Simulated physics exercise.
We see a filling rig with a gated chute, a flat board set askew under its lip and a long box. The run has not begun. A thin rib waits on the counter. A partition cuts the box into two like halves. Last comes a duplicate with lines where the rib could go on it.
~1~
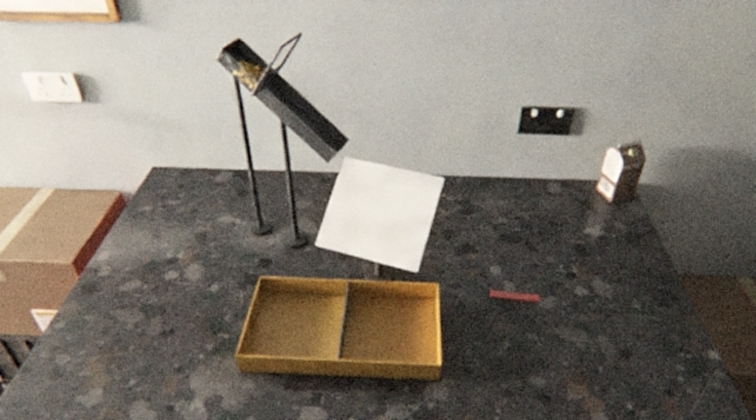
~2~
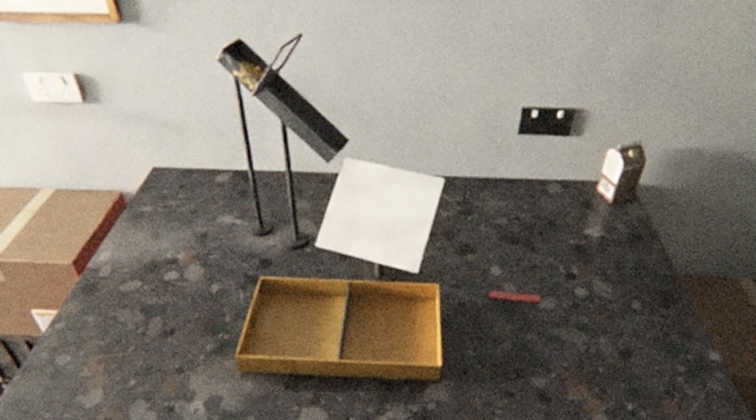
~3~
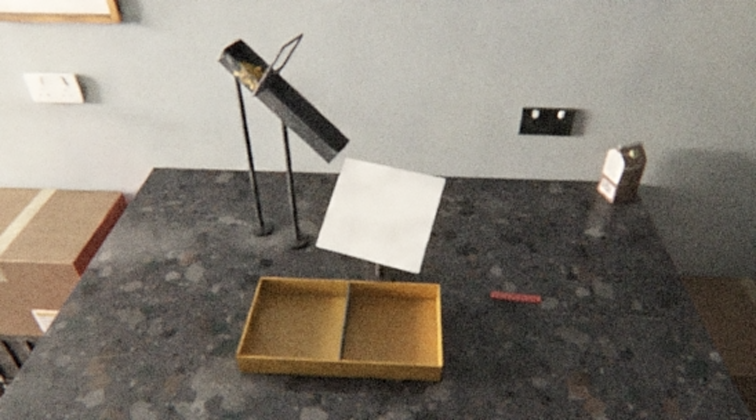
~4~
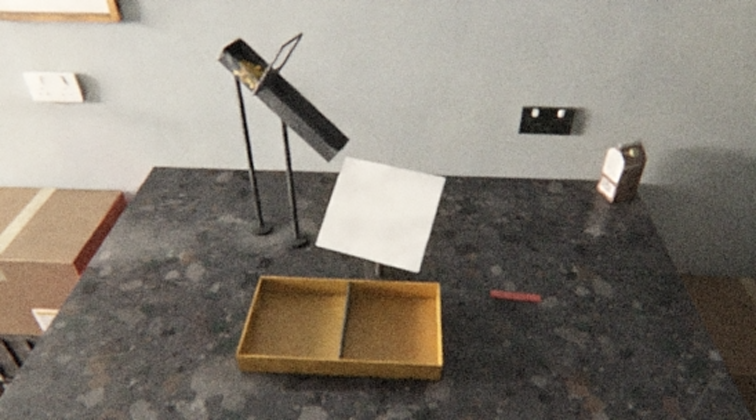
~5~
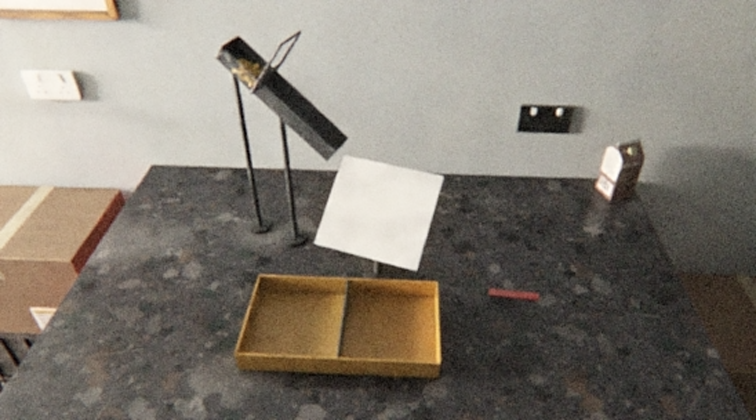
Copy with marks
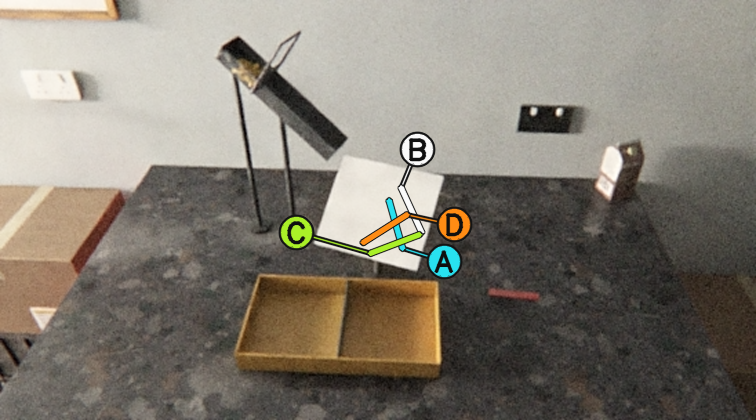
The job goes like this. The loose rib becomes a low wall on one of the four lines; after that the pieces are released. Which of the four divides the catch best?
C is best.
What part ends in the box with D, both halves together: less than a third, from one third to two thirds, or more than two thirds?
More than two thirds.
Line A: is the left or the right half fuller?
The right half.
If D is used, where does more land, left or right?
More lands on the left.
On the marked copy, line A from (389, 200) to (402, 248); line B from (401, 187) to (421, 232); line C from (419, 234) to (370, 253); line D from (407, 214) to (363, 242).
If A is chosen, of what is caught, a small part in the left half, nearly all in the right.
If B is chosen, of what is caught, a small part in the left half, nearly all in the right.
If C is chosen, of what is caught, about a third in the left half, about two thirds in the right.
If D is chosen, of what is caught, most in the left half, a small part in the right.
